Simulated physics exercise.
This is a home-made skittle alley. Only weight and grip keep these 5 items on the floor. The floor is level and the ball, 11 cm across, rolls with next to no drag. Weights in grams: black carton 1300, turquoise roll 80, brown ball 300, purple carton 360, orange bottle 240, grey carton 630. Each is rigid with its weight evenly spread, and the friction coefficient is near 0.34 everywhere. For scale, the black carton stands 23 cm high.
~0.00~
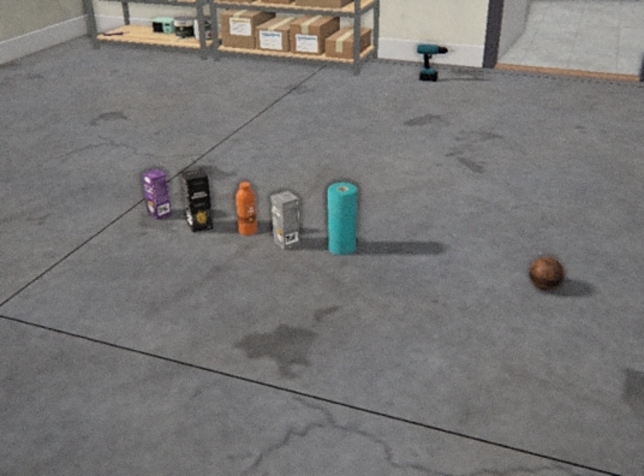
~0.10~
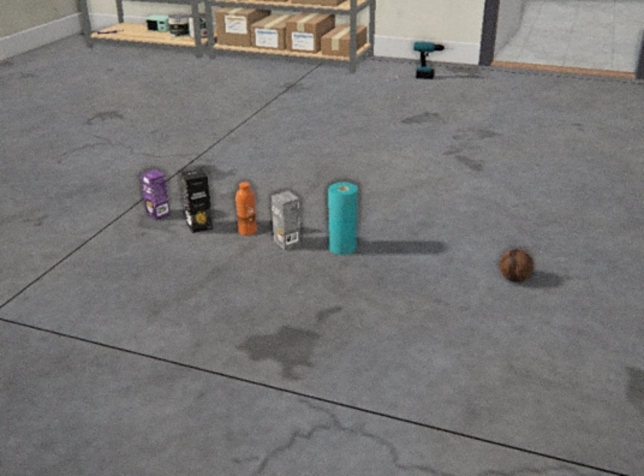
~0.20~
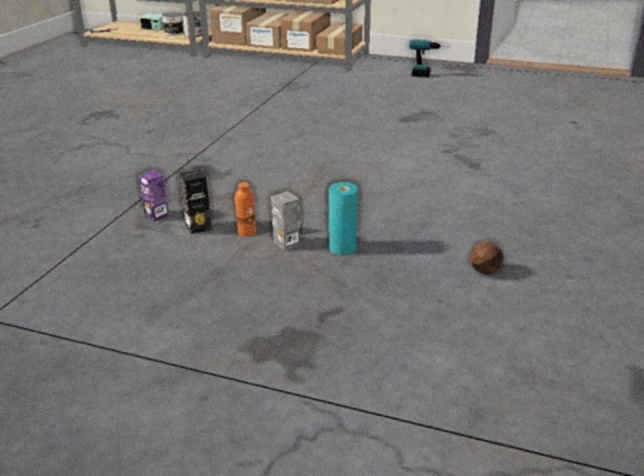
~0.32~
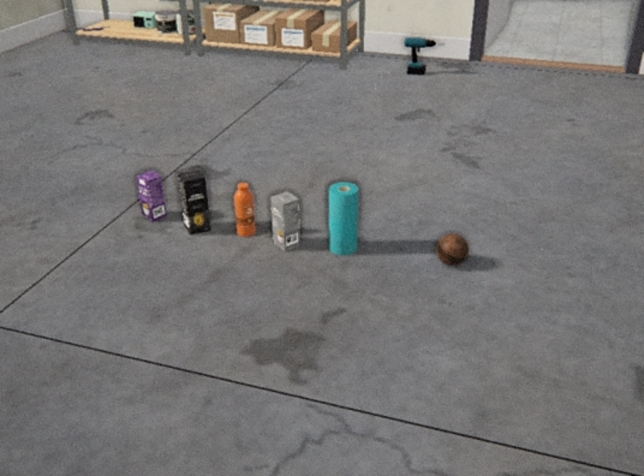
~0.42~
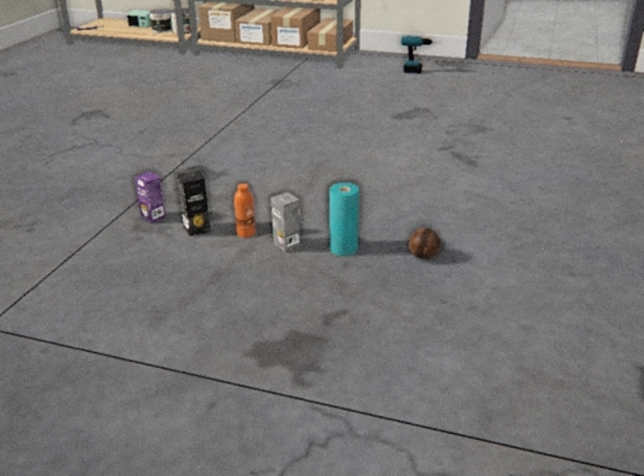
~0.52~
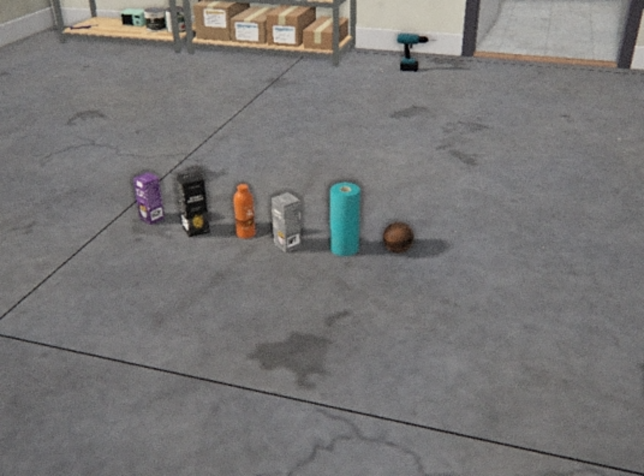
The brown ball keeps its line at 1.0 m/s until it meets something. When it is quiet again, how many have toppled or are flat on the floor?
Lost: One.
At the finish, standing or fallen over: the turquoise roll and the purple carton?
The turquoise roll falls over; the purple carton is still upright.
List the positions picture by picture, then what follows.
Ball 0 cm along; brown ball (547, 274); black carton (198, 201); turquoise roll (342, 219), in the first picture.
Ball 10 cm along; brown ball (517, 266); grey carton (286, 221), in the second picture.
Ball 21 cm along; brown ball (487, 258); orange bottle (245, 209), in the third picture.
Ball 33 cm along; brown ball (453, 250); purple carton (152, 197), in the fourth picture.
Ball 43 cm along; brown ball (425, 244); grey carton (286, 222), in the fifth picture.
Ball 54 cm along; brown ball (398, 237); black carton (193, 205); turquoise roll (345, 220), in the sixth picture.
After 0.82 s, ball 80 cm along; brown ball near (331, 220); turquoise roll leaning 17° near (316, 221).
After 1.32 s, ball 122 cm along; brown ball near (242, 195); turquoise roll on its side near (283, 254).
After 2.02 s, ball 178 cm along; brown ball near (136, 165); turquoise roll on its side near (284, 255).
By the end (2.4 s), tipped over on the floor, turquoise roll; the other 4 in place, give or take 8 cm. Seen from the same camera at the end, black carton near (193, 205), turquoise roll near (285, 255).
